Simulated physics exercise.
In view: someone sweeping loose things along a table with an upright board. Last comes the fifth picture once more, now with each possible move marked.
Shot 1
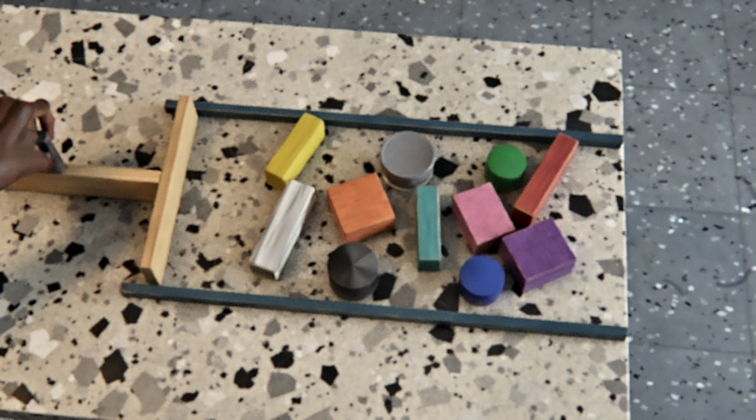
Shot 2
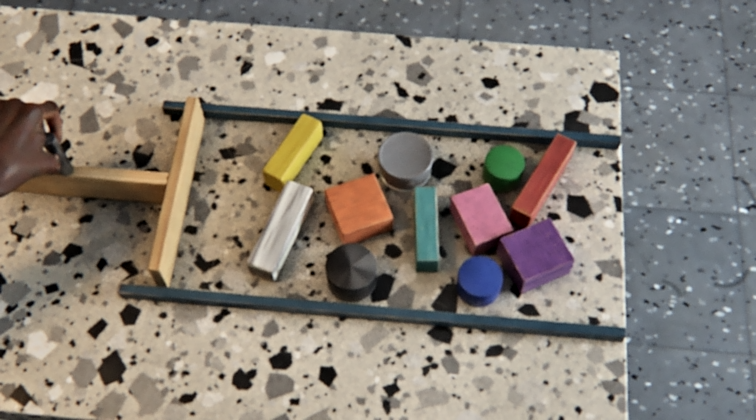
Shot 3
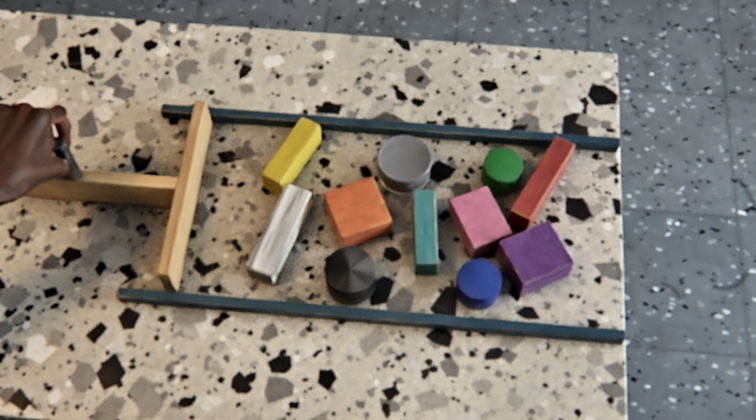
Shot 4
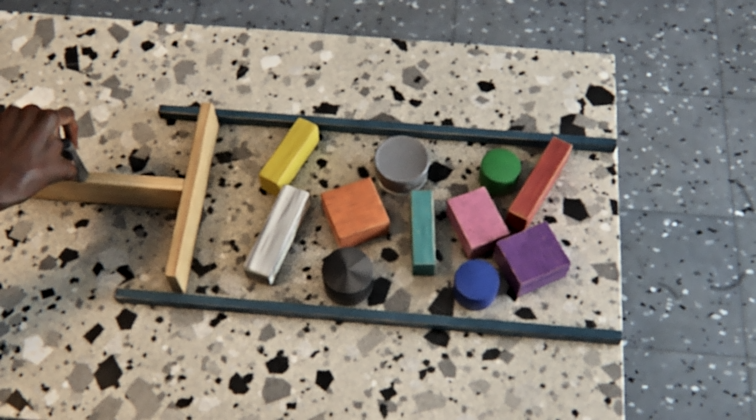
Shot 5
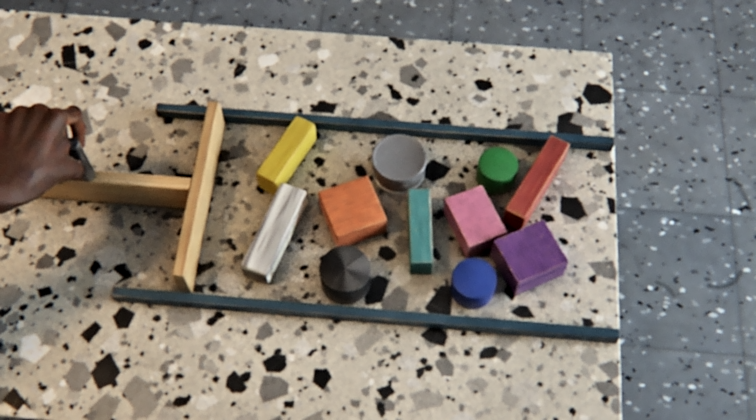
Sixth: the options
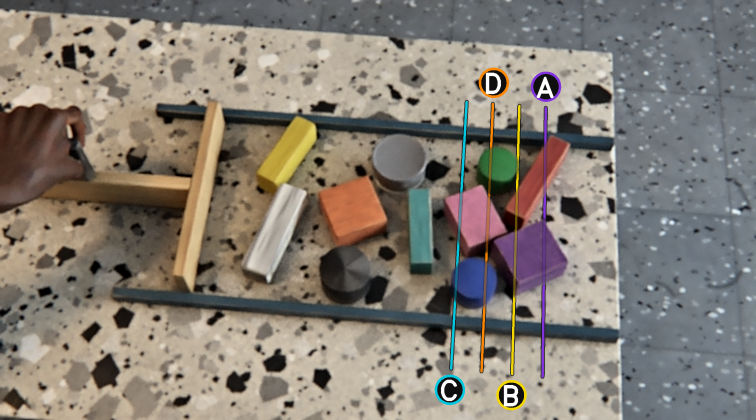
The footage shows a hand sliding an upright wooden board a short way to the right between two dark rails on a speckled table, while the loose coloured blocks, sticks and round pieces ahead of it stay essentially still, untouched.
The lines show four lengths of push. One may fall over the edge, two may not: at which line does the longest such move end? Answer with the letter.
It can go as far as C.
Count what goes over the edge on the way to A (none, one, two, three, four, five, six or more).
By then, six or more.
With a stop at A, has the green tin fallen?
Yes.
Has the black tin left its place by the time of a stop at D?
Yes.
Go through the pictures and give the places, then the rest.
In the first picture, red bar (544, 180); blue tin (481, 281); yellow stick (296, 152).
In the second picture, board (174, 179); purple block (535, 256).
In the third picture, board (182, 183); pink block (479, 222).
In the fourth picture, board (190, 185); orange block (355, 214).
In the fifth picture, board (197, 184); grey tin (399, 165); black tin (345, 275); red bar (536, 183).
On the marked copy, A at (544, 232); B at (516, 230); C at (459, 226); D at (488, 228).
With C. Early on, board (290, 192); yellow stick (317, 156); white stick (321, 234).
Further on, board (384, 199); red bar (564, 185); purple block (555, 283).
At the end, board (457, 205); purple block (613, 301); pink block (606, 246); none fallen.
As for the rest, A drops six; B drops five; D drops three.
